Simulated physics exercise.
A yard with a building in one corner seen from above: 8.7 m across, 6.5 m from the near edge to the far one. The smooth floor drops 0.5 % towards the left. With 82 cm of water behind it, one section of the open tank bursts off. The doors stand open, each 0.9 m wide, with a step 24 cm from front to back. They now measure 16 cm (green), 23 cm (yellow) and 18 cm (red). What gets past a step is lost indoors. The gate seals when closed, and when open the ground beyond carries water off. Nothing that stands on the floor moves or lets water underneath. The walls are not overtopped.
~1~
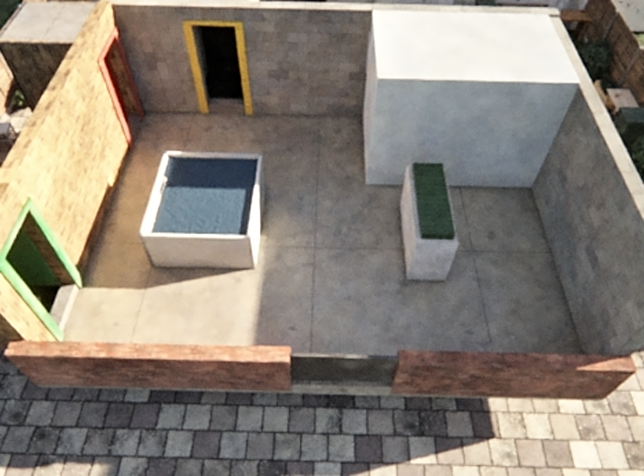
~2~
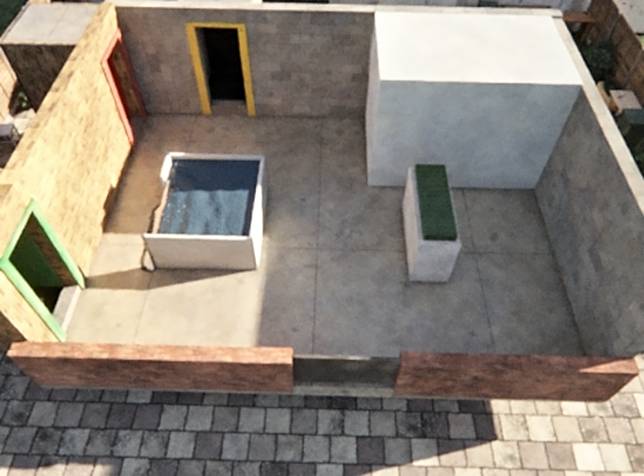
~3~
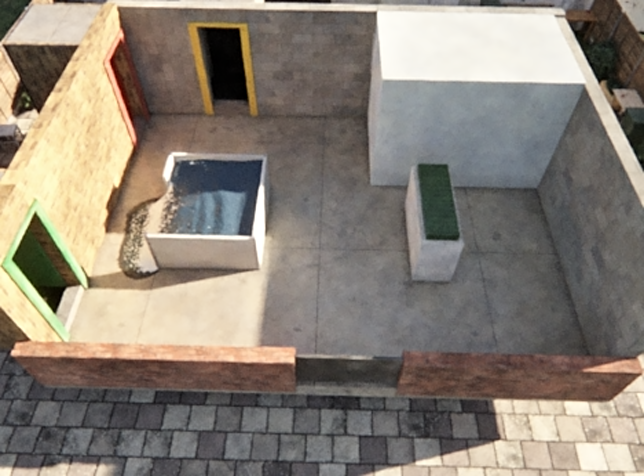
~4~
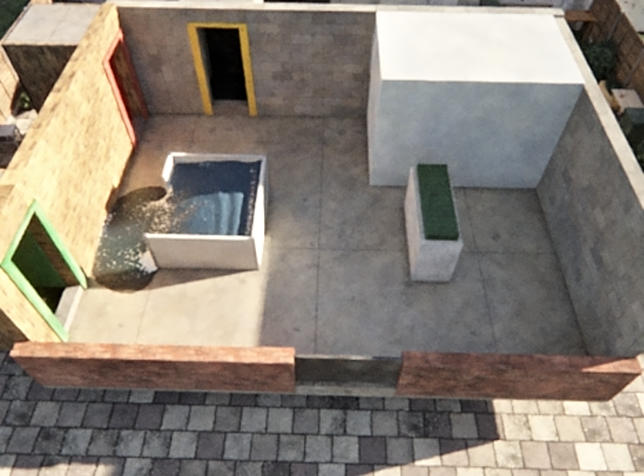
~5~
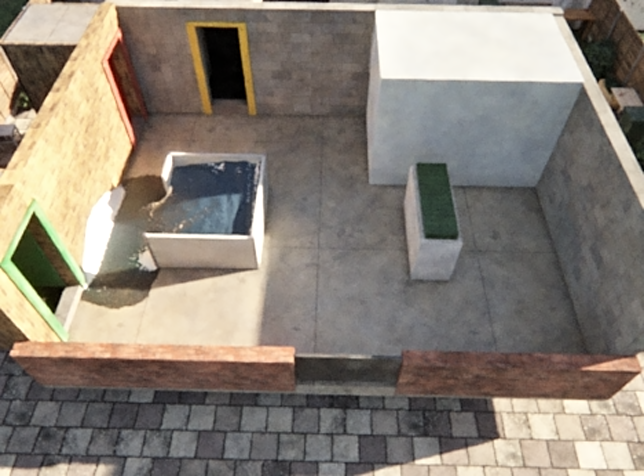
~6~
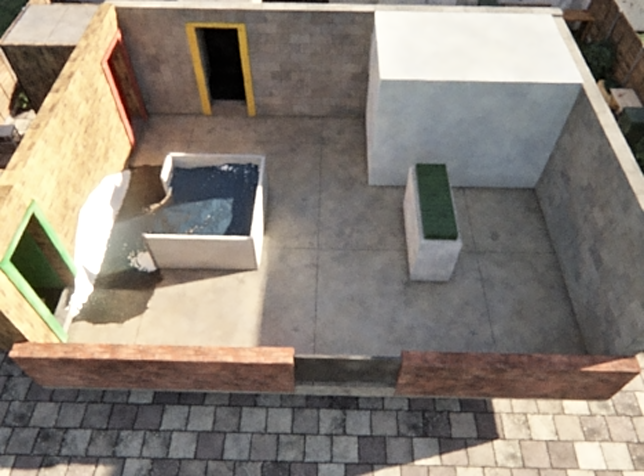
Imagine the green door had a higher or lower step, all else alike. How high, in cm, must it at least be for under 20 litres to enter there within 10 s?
Close to 22 cm is just enough.
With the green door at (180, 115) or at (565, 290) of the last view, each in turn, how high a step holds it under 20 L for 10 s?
About 24 and 7.5 cm.
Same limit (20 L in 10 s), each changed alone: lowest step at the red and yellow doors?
Roughly 12.5 cm at red and 12.0 cm at yellow.
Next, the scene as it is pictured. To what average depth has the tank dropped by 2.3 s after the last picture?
About 24 cm.
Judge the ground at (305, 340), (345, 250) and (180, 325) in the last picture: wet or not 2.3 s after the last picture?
In turn: Under water, still dry, wet.
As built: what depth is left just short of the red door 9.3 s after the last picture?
About 7.5 cm.
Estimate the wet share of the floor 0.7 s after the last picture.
Some 15 per cent of it.
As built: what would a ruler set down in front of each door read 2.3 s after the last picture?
In cm: Green 21, yellow 18, red 8.
Then, 0.7 s after the last picture water covers 15 % of the floor, deepest (59 cm) near (110, 243); 26 cm at the green door, 4 litres in over its 16 cm step.
Then, 2.3 s after the last picture water covers 45 % of the floor, deepest (35 cm) near (67, 336); 21 cm at the green door, 34 litres in over its 16 cm step.
Then, 9.3 s after the last picture water covers 100 % of the floor, deepest (12 cm) near (323, 372); 8 cm at the green door, 55 litres in over its 16 cm step.
At the green door as built, the water peaked near 26 cm, 0.7 s after the last picture.
With a step of 18 cm, 42 litres would have come in within the 10 s; with 24 cm, 12 litres. So under 20 litres takes about 22 cm.
